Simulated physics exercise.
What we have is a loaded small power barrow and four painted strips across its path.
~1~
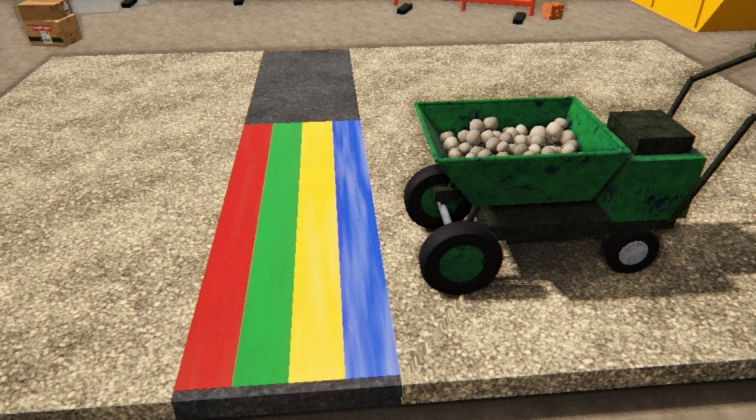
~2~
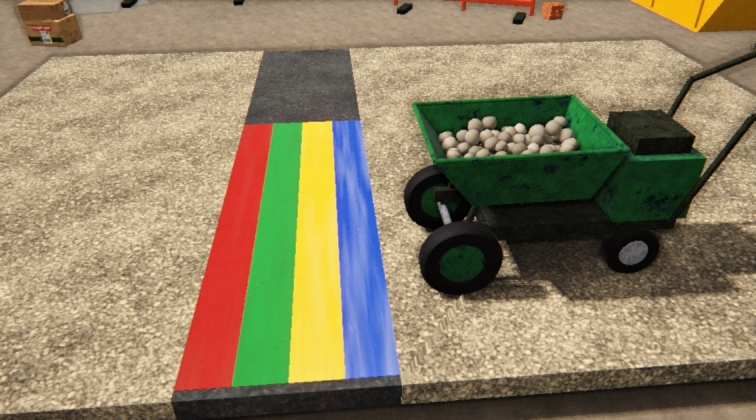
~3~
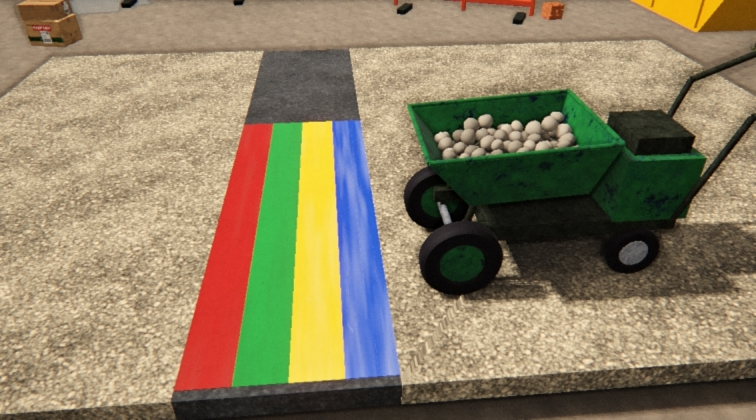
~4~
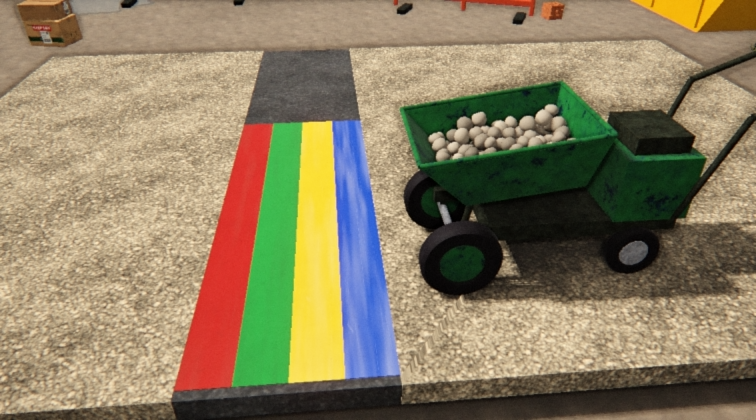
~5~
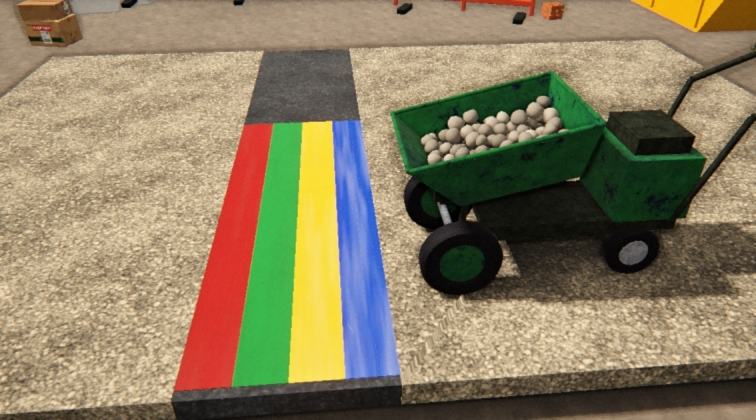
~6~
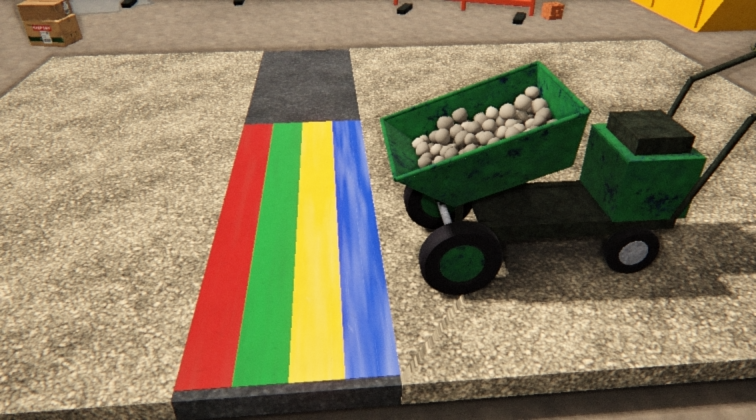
A green barrow's skip, loaded with round, pale stones, sat level at first, then tilted steadily toward the red, green, yellow and blue strips on its left, while its wheels stayed put.
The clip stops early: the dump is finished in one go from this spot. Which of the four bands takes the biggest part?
Most lies over the yellow band.
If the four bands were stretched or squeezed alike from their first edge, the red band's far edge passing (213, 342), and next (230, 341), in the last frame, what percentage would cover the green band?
Roughly 30 per cent, and 30 per cent.
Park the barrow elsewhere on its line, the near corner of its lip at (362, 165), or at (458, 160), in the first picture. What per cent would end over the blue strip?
Roughly 0 per cent, and 20 per cent.
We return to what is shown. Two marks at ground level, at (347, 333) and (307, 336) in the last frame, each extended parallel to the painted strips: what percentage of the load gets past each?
Roughly 90 per cent, and 50 per cent.
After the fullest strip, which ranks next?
In second place: Green.
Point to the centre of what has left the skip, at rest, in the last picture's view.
Near (304, 260).
Just after the last frame, skip tipped steeply; every one in the skip.
A moment on, skip tipped right over; the larger part in the skip; roughly a quarter over the yellow strip; just a few over the green strip.
Further on, skip tipped right over; roughly a quarter in the skip; roughly half over the yellow strip; roughly a quarter over the green strip; about a tenth over the red strip; just a few off the paint.
When it is over, skip tipped right over; about a tenth in the skip; just a few over the blue strip; roughly half over the yellow strip; roughly a quarter over the green strip; about a tenth over the red strip; just a few off the paint.
